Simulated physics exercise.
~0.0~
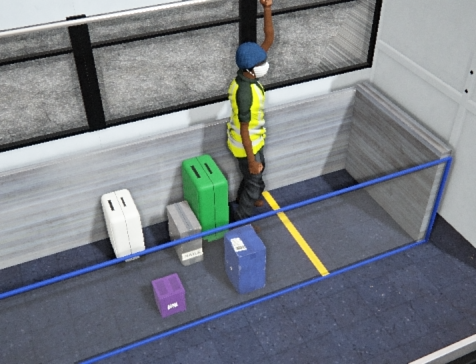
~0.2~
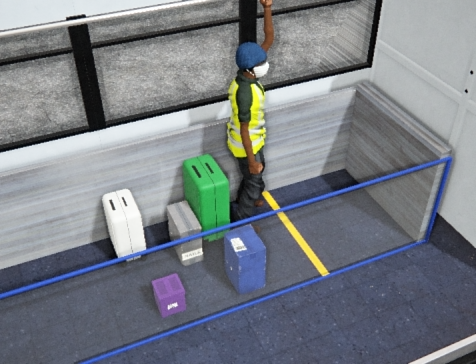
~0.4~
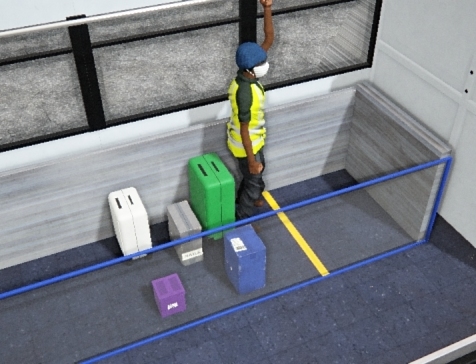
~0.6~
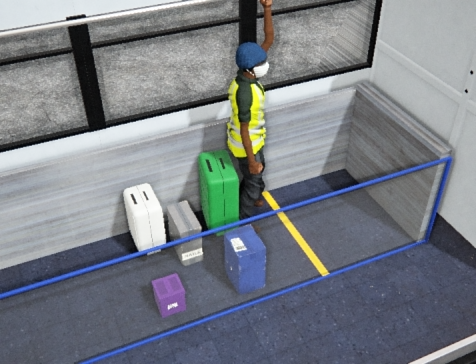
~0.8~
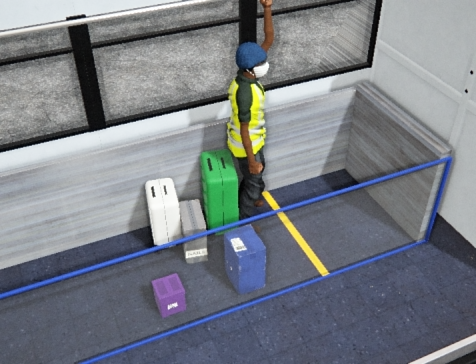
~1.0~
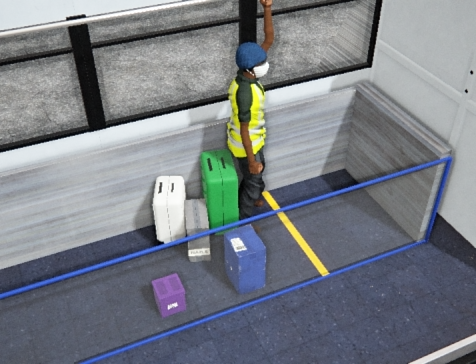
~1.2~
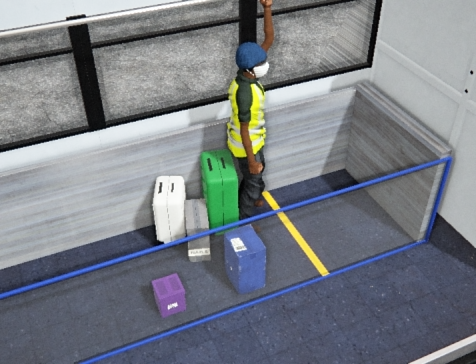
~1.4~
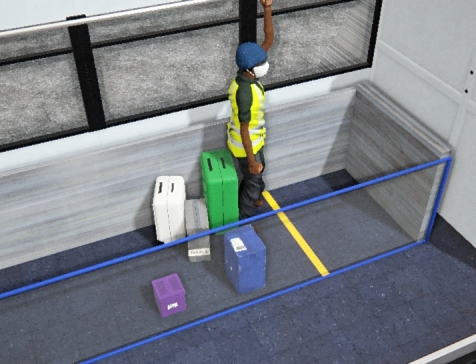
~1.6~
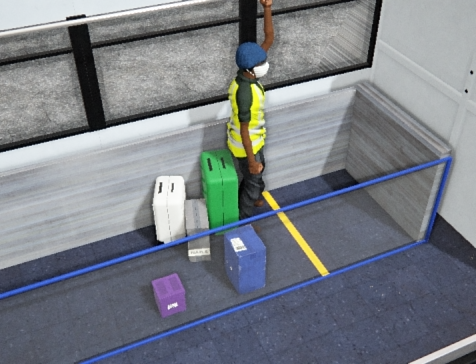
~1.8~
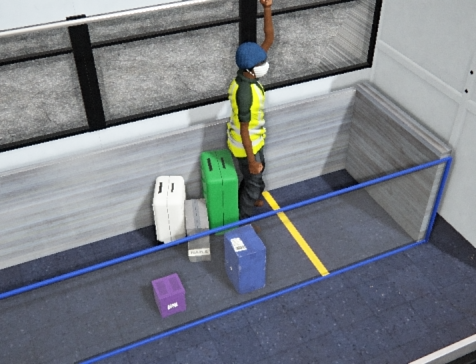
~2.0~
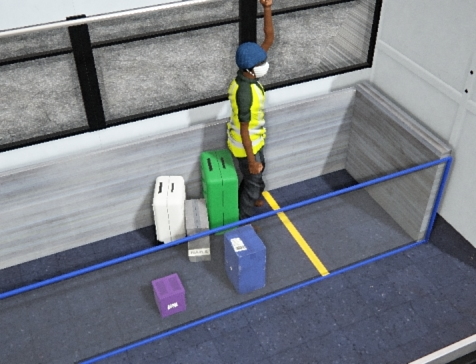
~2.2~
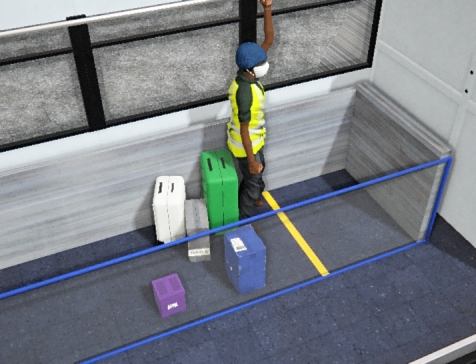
To begin with, a white case, a grey box and a big green case stand upright along the wall of a vehicle bay, with a purple box and a blue one nearer the viewer. A person in a yellow vest, blue cap and face mask stands beside them, one arm raised. The white and green cases start sliding right, and the green one soon stops by the person's legs. The white case keeps going and the grey box shifts slightly right with it. Both then stop, and everything rests upright, left of the yellow line.
